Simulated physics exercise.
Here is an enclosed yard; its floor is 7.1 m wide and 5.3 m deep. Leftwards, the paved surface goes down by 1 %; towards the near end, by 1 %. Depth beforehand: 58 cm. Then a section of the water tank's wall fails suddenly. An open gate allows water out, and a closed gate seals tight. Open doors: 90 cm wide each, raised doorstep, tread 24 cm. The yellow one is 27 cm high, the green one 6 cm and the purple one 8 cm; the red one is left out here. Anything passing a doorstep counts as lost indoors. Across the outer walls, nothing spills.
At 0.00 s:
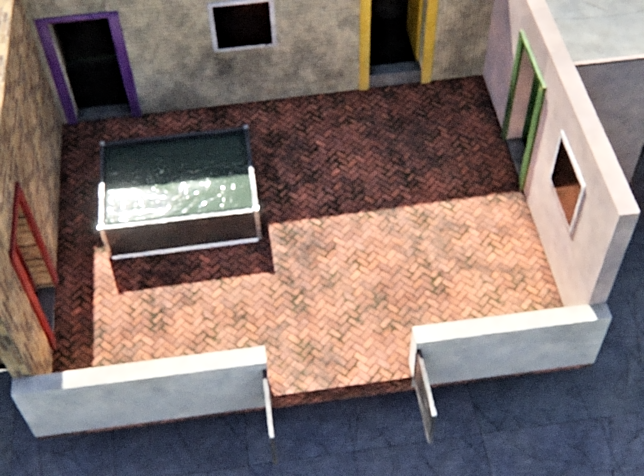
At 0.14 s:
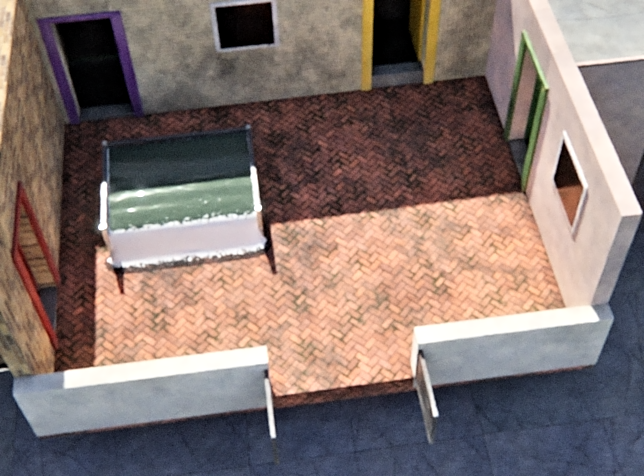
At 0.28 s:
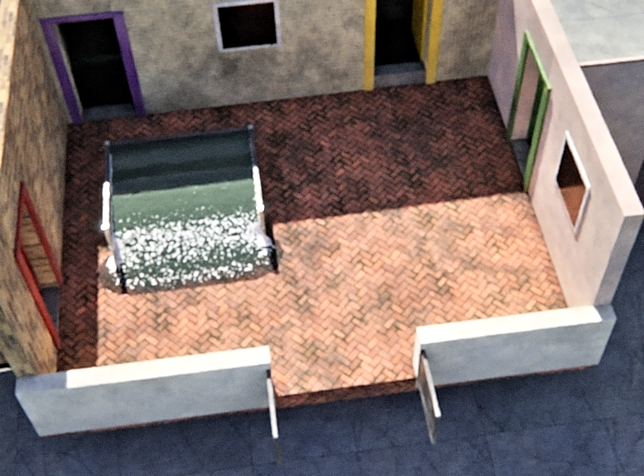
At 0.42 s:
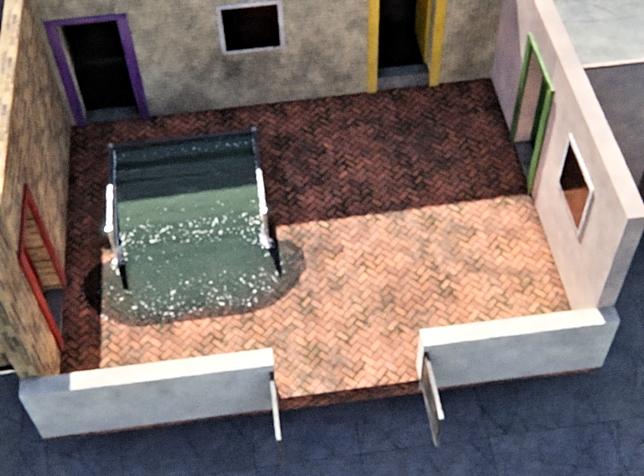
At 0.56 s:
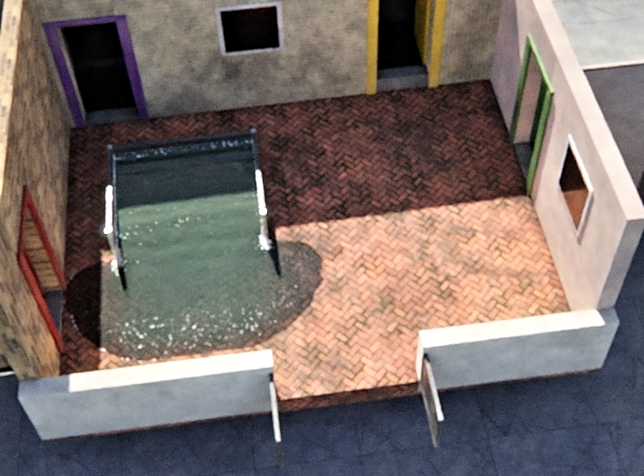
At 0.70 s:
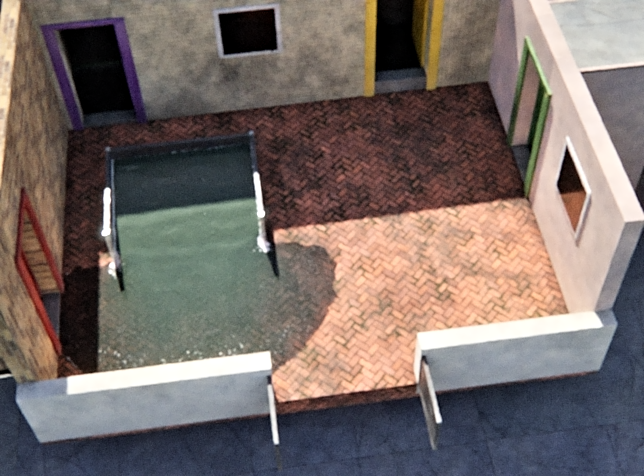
A walled yard with a brick floor held a tank of green water, whose near side opened, and the water poured out in a foamy rush, spreading across the bricks to the front wall and red door.
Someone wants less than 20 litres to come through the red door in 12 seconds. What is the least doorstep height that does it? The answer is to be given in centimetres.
It needs to be around 13.5 cm high.
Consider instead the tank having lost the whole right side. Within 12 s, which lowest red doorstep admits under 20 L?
About 6.5 cm.
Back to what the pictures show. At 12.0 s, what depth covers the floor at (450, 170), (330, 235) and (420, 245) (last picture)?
Ordered as asked: 2, 4, 3 cm.
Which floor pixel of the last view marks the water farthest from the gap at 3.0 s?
The tip of the flood lies near (511, 354).
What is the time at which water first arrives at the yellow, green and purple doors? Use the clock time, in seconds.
Yellow = 9.0 s, green = 6.0 s, purple = 4.0 s.
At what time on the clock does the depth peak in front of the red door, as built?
About 2.6 seconds.
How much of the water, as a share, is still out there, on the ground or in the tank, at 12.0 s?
Roughly 66 per cent of the water.
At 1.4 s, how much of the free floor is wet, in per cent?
Wet share: Around 30 %.
After 1.4 s water covers 30 % of the floor, deepest (40 cm) near (70, 413); 9 cm at the red door, 0 litres in over its 6 cm doorstep.
After 3.0 s water covers 30 % of the floor, deepest (28 cm) near (56, 415); 16 cm at the red door, 38 litres in over its 6 cm doorstep.
After 12.0 s water covers 95 % of the floor, deepest (7 cm) near (56, 415); 6 cm at the red door, 115 litres in over its 6 cm doorstep.
At the red door as built, the water arrived by 0.7 s and peaked near 18 cm at 2.6 s.
With a doorstep of 12 cm, 28 litres would have come in within the 12 s; with 16 cm, 9 litres. So under 20 litres takes about 13.5 cm.
